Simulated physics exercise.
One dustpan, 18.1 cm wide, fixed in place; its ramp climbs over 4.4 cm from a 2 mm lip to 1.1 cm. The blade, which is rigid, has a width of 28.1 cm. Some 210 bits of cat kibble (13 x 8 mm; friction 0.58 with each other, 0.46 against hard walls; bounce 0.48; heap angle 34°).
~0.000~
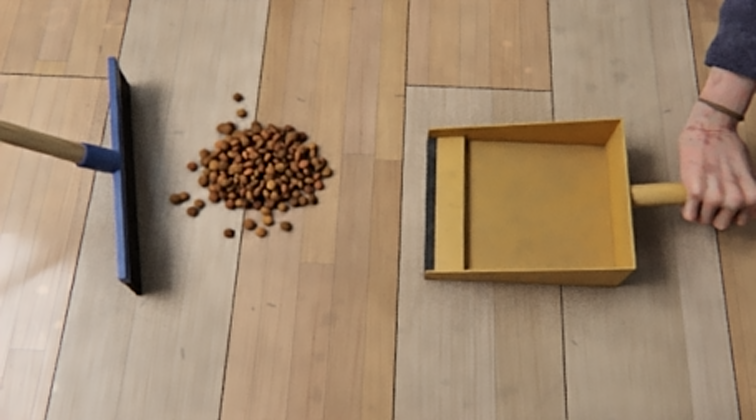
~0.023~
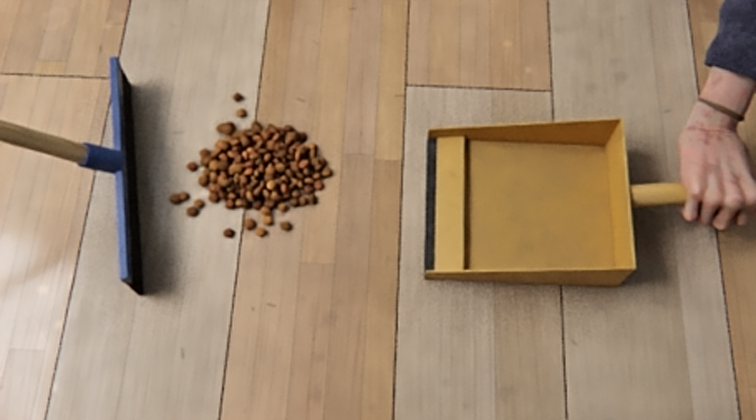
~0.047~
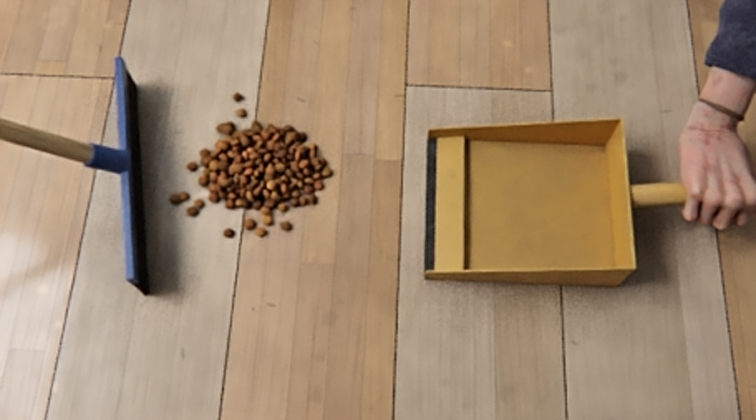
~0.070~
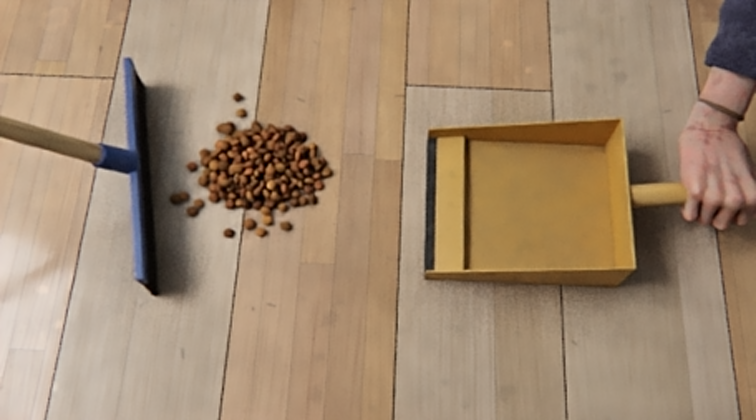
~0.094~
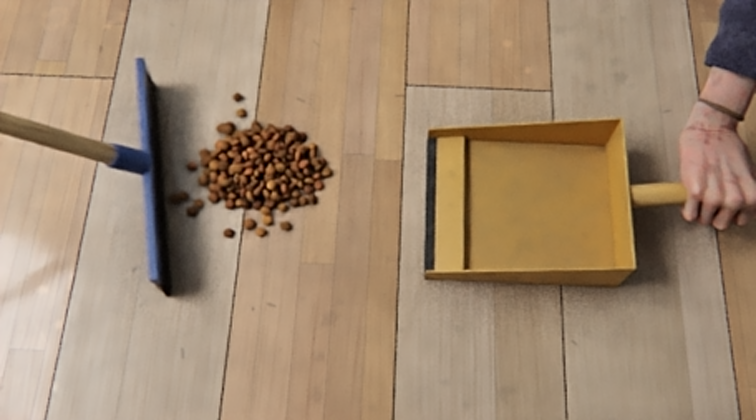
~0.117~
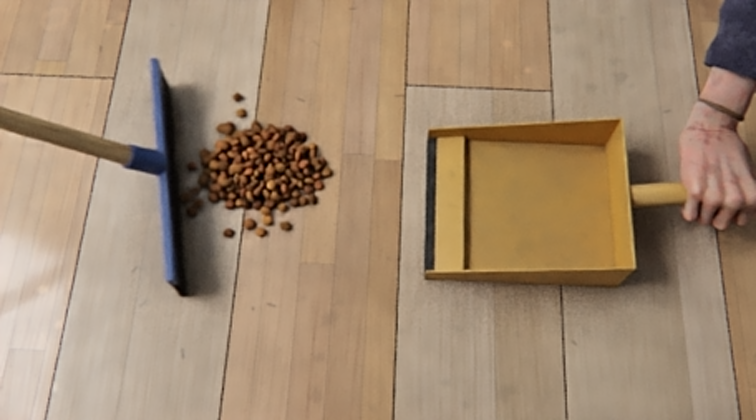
To begin with, a blue blade on a wooden handle stands left of a heap of brown kibble on a plank floor, while a hand at right holds a yellow dustpan still. The blade then slides a short way rightward, reaching the heap's stray left-hand pieces, and the main pile stays put.
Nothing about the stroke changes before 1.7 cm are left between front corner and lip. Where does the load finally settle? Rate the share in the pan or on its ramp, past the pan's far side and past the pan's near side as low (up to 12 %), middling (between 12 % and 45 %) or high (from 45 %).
Shares - pan: Middling; far side: Middling; near side: Low.
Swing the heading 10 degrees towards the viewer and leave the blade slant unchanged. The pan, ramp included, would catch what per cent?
Roughly 15 per cent would finish in the pan or on its ramp.
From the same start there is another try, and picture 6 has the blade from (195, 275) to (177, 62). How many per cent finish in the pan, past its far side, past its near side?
Final per cent - pan 35, far 40, near 0.
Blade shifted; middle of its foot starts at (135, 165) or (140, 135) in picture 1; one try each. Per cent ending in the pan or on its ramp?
Estimates: 20 percent and 30 percent.
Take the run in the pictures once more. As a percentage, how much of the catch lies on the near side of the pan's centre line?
I'd put it near 40 per cent.
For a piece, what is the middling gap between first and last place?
That distance is around 20 cm.
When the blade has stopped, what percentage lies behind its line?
Close to 0 percent.
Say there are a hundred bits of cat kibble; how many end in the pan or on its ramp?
Share at rest: Approx. 20 per cent.
After 0.29 s, middle of the blade 17 cm from the lip; 0 % over the lip, far side 20 %, near side 0 %.
After 0.41 s, middle of the blade 8 cm from the lip; 0 % over the lip, far side 30 %, near side 0 %.
After 0.65 s, middle of the blade 5 cm from the lip; 20 % over the lip, far side 35 %, near side 0 %.
By 1.1 s all is still; pan 20 %, far side 30 %, near side 0 %, in front of the lip or behind the blade 50 %.
